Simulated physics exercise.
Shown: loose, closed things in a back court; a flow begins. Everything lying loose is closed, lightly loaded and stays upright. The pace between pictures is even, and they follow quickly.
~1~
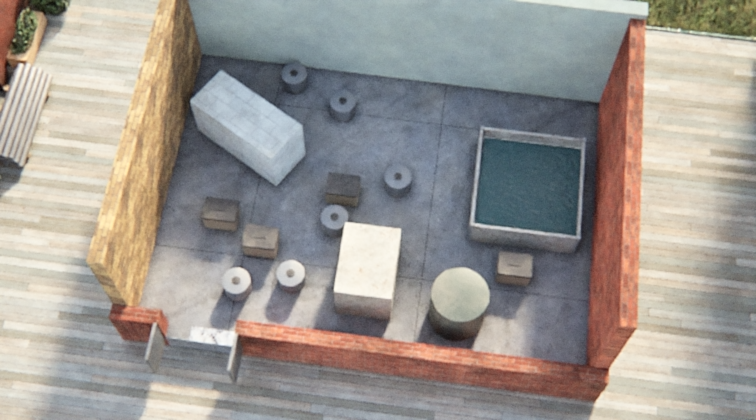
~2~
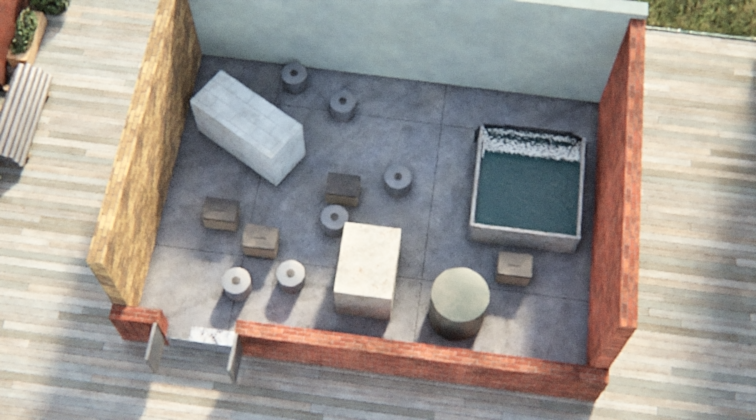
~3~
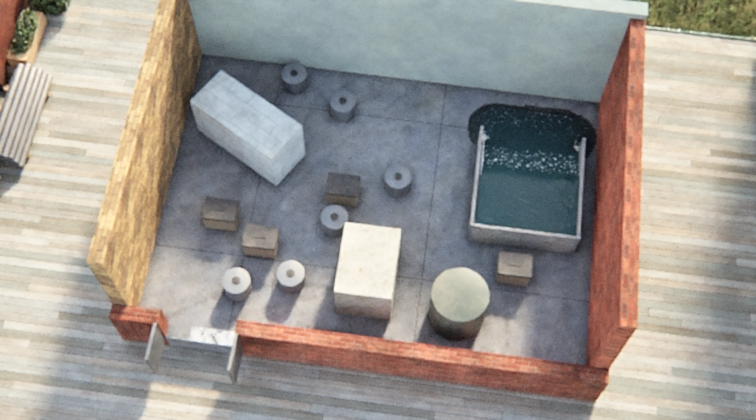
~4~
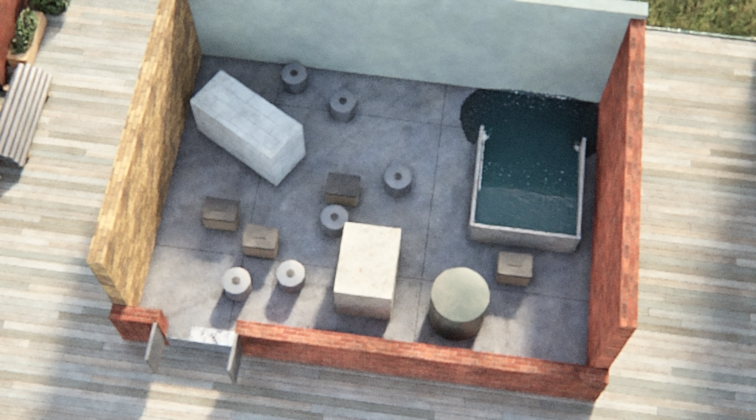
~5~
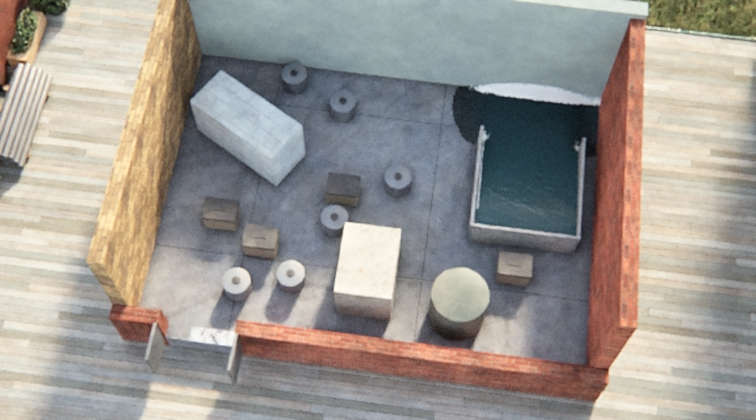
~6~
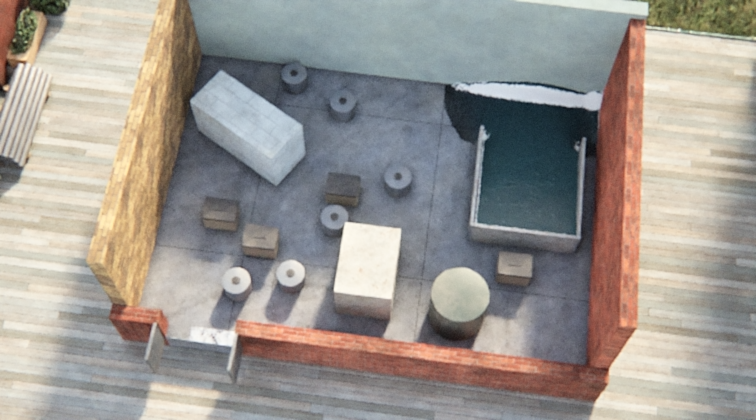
In the video, dark water in a rectangular basin inside a walled court churns white at its back edge, then pours over that side and spreads along the back wall, while the surrounding blocks and cylinders stay still.
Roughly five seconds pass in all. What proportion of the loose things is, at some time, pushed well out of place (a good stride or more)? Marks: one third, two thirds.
Portion: Beneath a third.
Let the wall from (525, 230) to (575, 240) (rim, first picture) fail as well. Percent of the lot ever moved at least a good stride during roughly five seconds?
It comes to some 10 per cent.
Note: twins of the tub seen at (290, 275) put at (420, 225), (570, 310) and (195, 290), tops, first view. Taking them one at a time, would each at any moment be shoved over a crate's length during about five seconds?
Result by item: Stays where it is / gets dislodged / stays where it is.
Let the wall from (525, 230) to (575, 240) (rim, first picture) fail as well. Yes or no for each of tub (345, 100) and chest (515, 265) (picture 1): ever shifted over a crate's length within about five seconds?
The first one came up short, the second went the full distance.
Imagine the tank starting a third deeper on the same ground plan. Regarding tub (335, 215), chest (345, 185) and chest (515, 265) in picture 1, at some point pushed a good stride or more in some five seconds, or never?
In that order: Less than that, no, no.
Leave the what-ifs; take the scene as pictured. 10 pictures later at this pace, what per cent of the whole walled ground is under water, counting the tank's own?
My guess is around 30 per cent.
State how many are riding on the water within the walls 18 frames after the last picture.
The count is 0.
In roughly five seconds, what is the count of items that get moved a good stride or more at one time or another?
The total is 2.
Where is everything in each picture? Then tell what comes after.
The first picture shows a tub at (398, 177) rests on the ground; a tub at (290, 273) rests on the ground; 0 of 10 have shifted.
The second picture shows a tub at (398, 177), on the bottom; a tub at (290, 273), on the bottom; 0 of 10 have shifted.
The third picture shows a tub at (398, 177), on the bottom; a tub at (290, 273) rests on the ground; 0 of 10 have shifted.
The fourth picture shows a tub at (398, 177), on the bottom; a tub at (290, 273), on the bottom; 0 of 10 have shifted.
The fifth picture shows a tub at (398, 177) rests on the ground; a tub at (290, 273) rests on the ground; 0 of 10 have shifted.
The sixth picture shows a tub at (398, 177), on the bottom; a tub at (290, 273) rests on the ground; 0 of 10 have shifted.
A moment on, 0 of 10 are well off their spots; 0 afloat.
Next, 0 of 10 are well off their spots; 0 afloat.
Later, 2 of 10 are well off their spots; 0 afloat.
In the end, 2 of 10 are well off their spots, and 2 have been at some point; 3 afloat.
